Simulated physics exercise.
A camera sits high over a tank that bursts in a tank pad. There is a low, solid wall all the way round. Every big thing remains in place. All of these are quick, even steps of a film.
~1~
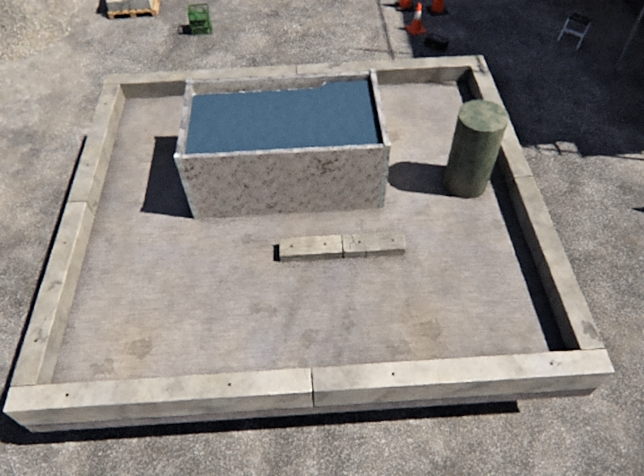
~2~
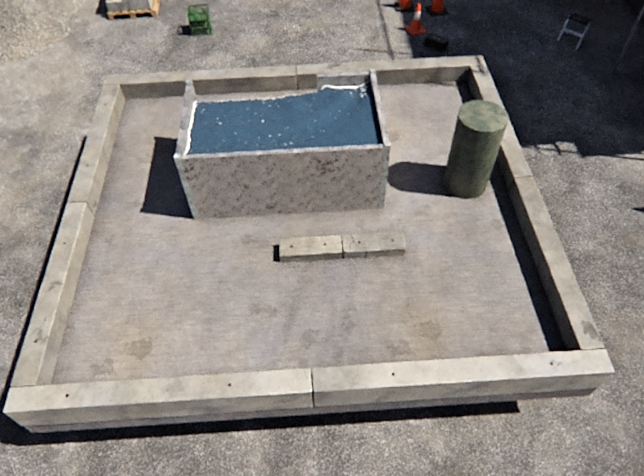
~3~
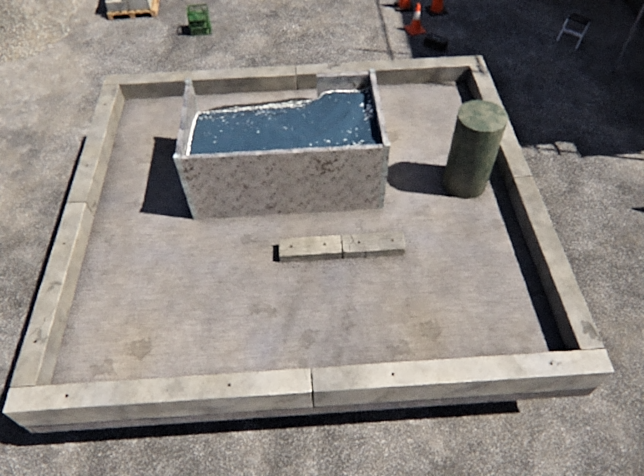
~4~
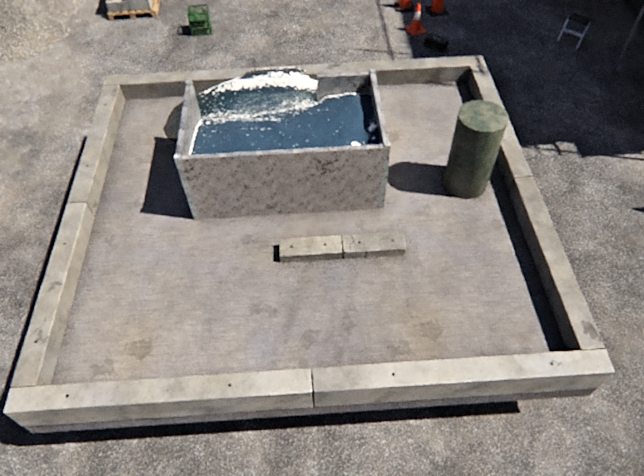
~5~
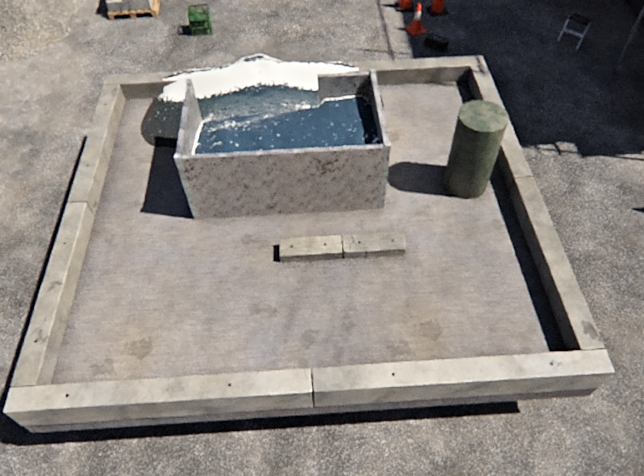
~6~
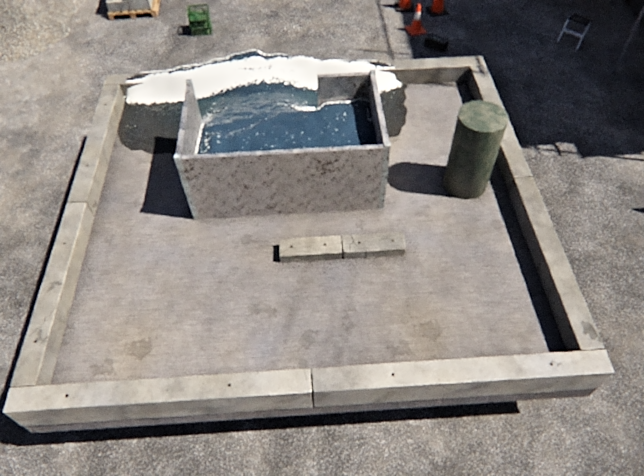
In a walled pad, water bursts from the tank's far side and spreads outward.
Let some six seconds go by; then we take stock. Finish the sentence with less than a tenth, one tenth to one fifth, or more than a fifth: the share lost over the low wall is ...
The share lost over the low wall is more than a fifth.
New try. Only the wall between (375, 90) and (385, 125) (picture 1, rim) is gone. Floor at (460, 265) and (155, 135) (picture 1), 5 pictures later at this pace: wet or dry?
In order: Submerged and unreached.
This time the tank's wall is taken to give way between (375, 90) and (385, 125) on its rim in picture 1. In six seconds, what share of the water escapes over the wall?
Some 10 in a hundred.
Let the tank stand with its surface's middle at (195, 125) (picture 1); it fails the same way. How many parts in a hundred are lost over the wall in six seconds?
Measured share: Close to 32 per cent.
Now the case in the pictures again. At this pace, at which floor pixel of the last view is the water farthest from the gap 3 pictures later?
I'd go with roughly (462, 85).
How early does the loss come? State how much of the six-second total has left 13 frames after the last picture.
Share gone by then: About 95 %.
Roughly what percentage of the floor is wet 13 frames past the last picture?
Roughly 60 percent, I reckon.
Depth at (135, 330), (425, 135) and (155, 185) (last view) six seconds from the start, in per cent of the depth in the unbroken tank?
In the order asked, some 12, 10 and 6 in a hundred.
A moment on, water covers 25 % of the floor; the low wall has let 10 % over.
Next, water covers 25 % of the floor; the low wall has let 18 % over.
Then, water covers 55 % of the floor; the low wall has let 29 % over.
Later, water covers 75 % of the floor; the low wall has let 30 % over.
In the end, water covers 85 % of the floor; the low wall has let 30 % over.
